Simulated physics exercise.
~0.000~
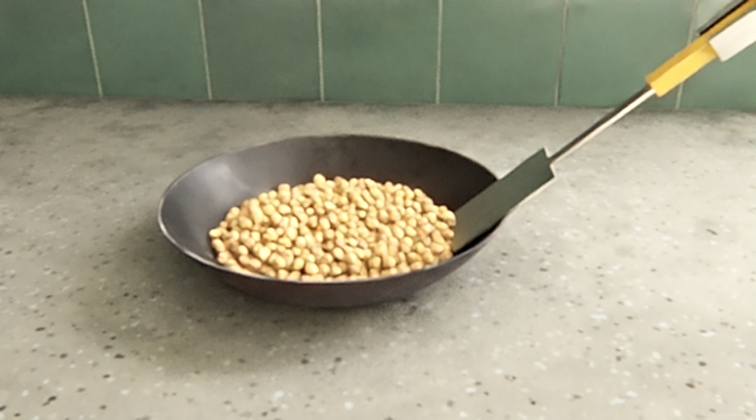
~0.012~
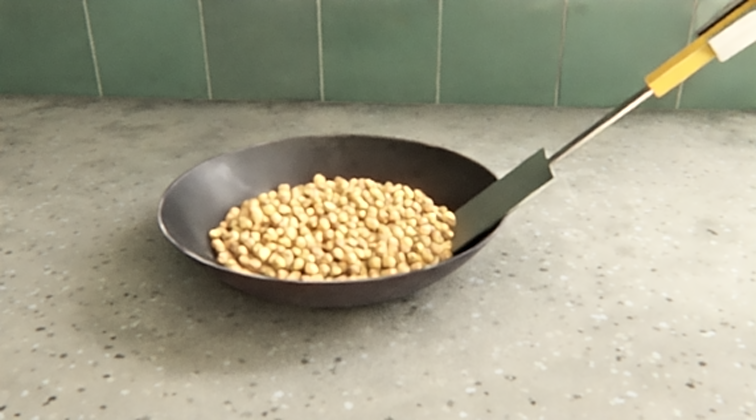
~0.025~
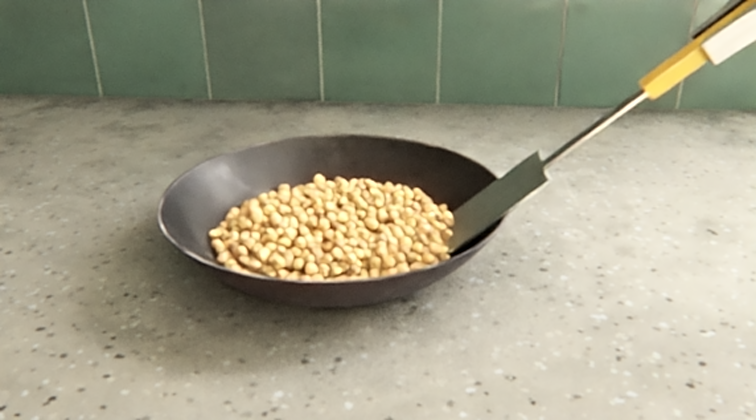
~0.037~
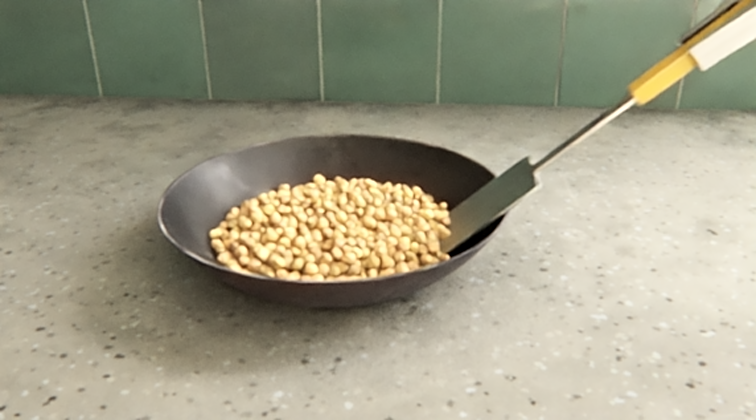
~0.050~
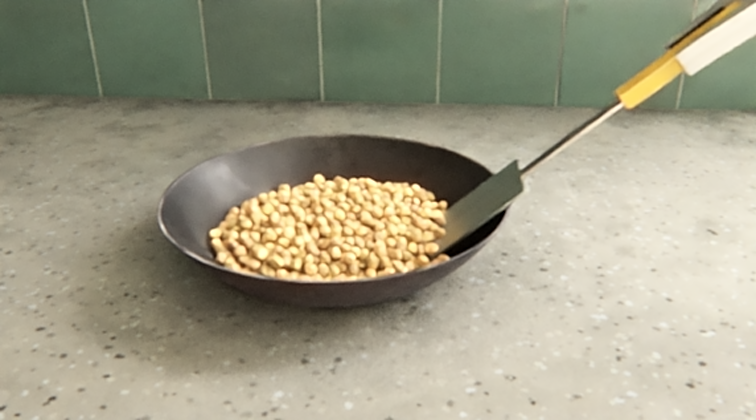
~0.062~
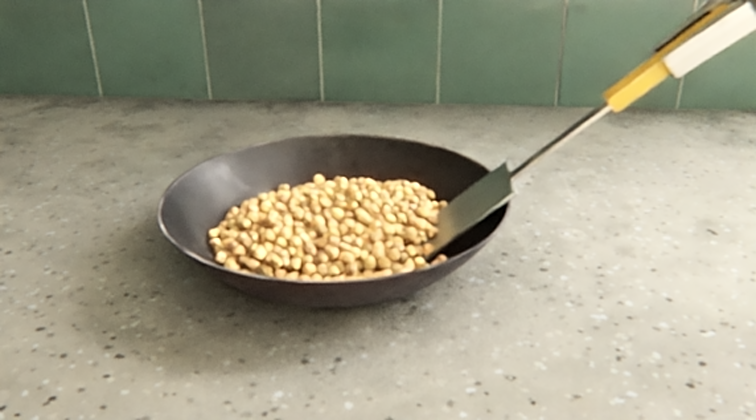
A robot hand, only partly in view at the upper right, holds a spatula with a yellow and white handle, seen from the front and slightly above a speckled grey counter backed by green tiles. A dark wok holding a heap of pale tan chickpeas sits on the counter, unmoving. The spatula's grey-green blade slides slowly a short way left and slightly down inside the wok's right side, barely shifting the nearest chickpeas.
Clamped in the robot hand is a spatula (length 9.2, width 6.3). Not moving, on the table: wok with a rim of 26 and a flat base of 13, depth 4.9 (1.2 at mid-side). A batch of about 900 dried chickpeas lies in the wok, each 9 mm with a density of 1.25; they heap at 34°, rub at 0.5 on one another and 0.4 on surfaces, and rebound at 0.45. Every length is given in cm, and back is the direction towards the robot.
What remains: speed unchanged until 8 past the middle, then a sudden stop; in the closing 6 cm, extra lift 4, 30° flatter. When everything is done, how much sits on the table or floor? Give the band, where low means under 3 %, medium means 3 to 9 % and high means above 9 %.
Band: Medium.
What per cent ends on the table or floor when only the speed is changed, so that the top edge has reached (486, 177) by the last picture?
Share: Roughly 15 %.
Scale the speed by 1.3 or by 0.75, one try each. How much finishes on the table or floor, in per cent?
First try around 10 %, second try around 0 %.
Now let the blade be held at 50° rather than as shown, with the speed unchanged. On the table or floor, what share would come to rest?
In that case around 5 per cent.
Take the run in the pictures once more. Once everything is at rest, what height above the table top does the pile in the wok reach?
Height at rest: Roughly 5.5 cm.
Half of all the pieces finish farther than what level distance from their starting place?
The value is roughly 2 cm.
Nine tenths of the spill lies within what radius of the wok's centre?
I'd put it at about 35 centimetres.
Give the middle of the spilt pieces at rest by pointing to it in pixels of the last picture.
(84, 229) or thereabouts.
After 0.14 s, sloping 42°, highest piece 4 above the table; 900 in the wok.
After 0.22 s, sloping 32°, highest piece 5 above the table; 900 in the wok.
After 0.46 s, sloping 12°, highest piece 6 above the table; 851 in the wok, 43 on the table or floor, 6 on the blade or in flight.
After 1.51 s, sloping 12°, highest piece 5 above the table; 851 in the wok, 49 on the table or floor.
In the end, 851 in the wok, 49 on the table or floor. That is 5 % on the table or floor.
